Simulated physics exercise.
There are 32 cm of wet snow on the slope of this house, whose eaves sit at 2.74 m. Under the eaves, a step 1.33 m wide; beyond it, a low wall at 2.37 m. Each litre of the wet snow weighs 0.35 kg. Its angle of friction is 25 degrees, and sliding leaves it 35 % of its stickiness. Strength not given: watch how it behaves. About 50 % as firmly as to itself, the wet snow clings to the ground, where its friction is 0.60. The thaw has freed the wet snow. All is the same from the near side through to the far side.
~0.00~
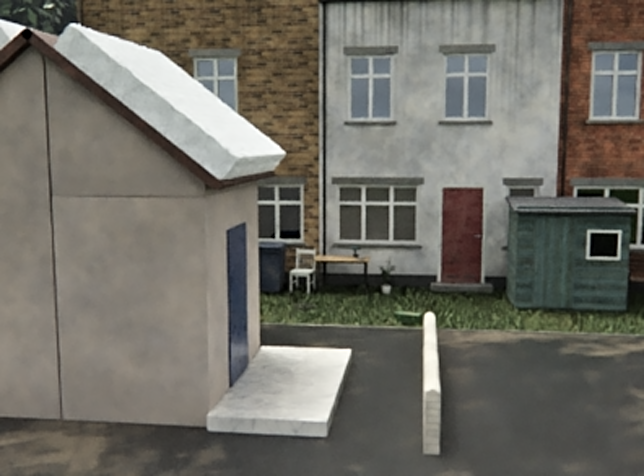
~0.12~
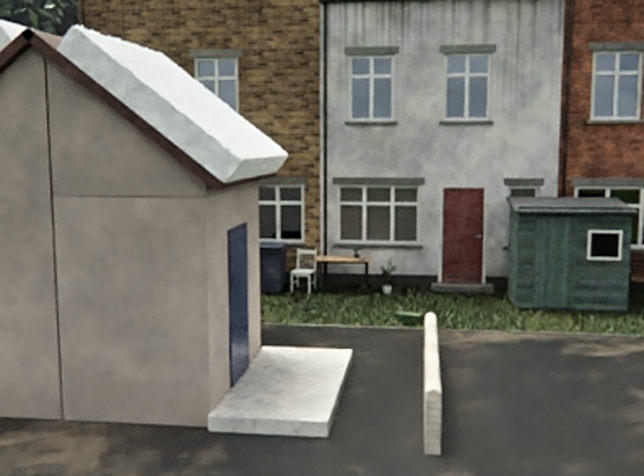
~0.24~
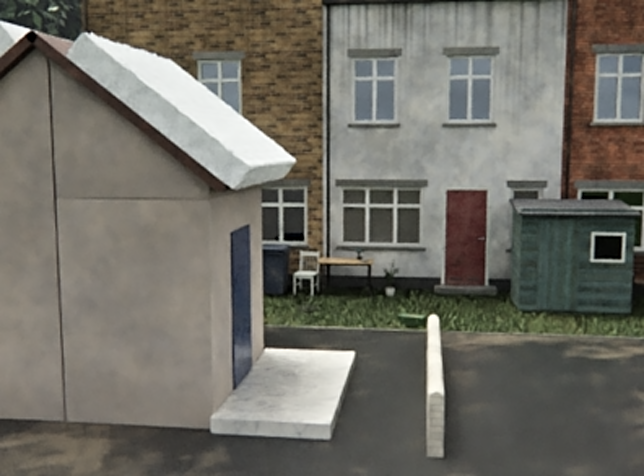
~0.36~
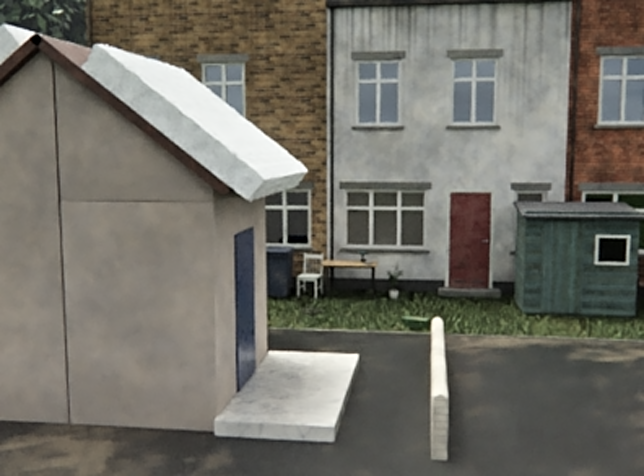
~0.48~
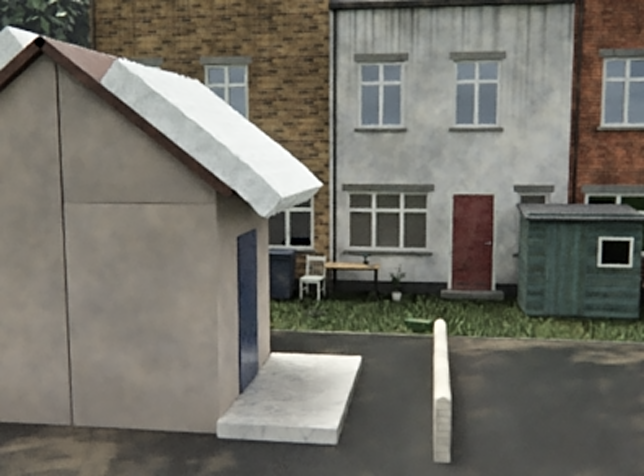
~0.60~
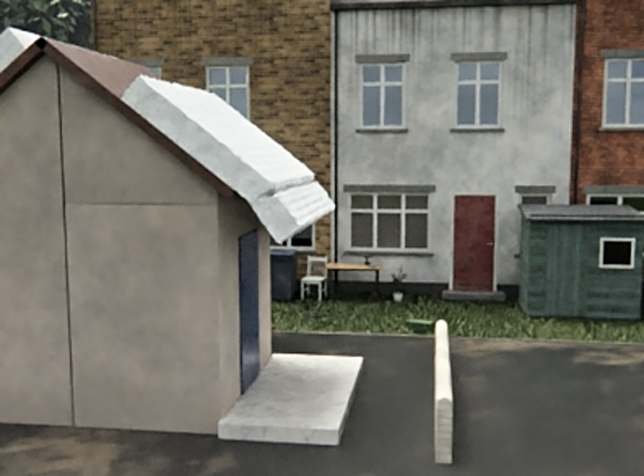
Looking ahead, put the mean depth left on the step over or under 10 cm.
It ends up smaller than 10 cm.
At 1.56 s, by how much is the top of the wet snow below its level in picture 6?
By my estimate, near 3.2 m.
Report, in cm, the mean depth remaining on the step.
Roughly 4 centimetres.
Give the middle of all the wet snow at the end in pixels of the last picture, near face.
Close to (388, 419) in the last picture.
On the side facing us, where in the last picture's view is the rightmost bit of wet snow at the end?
(440, 386) or thereabouts.
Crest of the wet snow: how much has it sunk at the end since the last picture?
Roughly 3.2 m.
After 1.04 s, 31 % of the snow is still up on the roof and 69 % is falling or down.
After 1.56 s, none of the snow is still up on the roof and all is falling or down.
After 2.08 s, none of the snow is still up on the roof and all is falling or down.
After 2.60 s, none of the snow is still up on the roof and all is falling or down.
After 2.70 s, none of the snow is still up on the roof and the snow on the step is 3.6 cm deep on average.
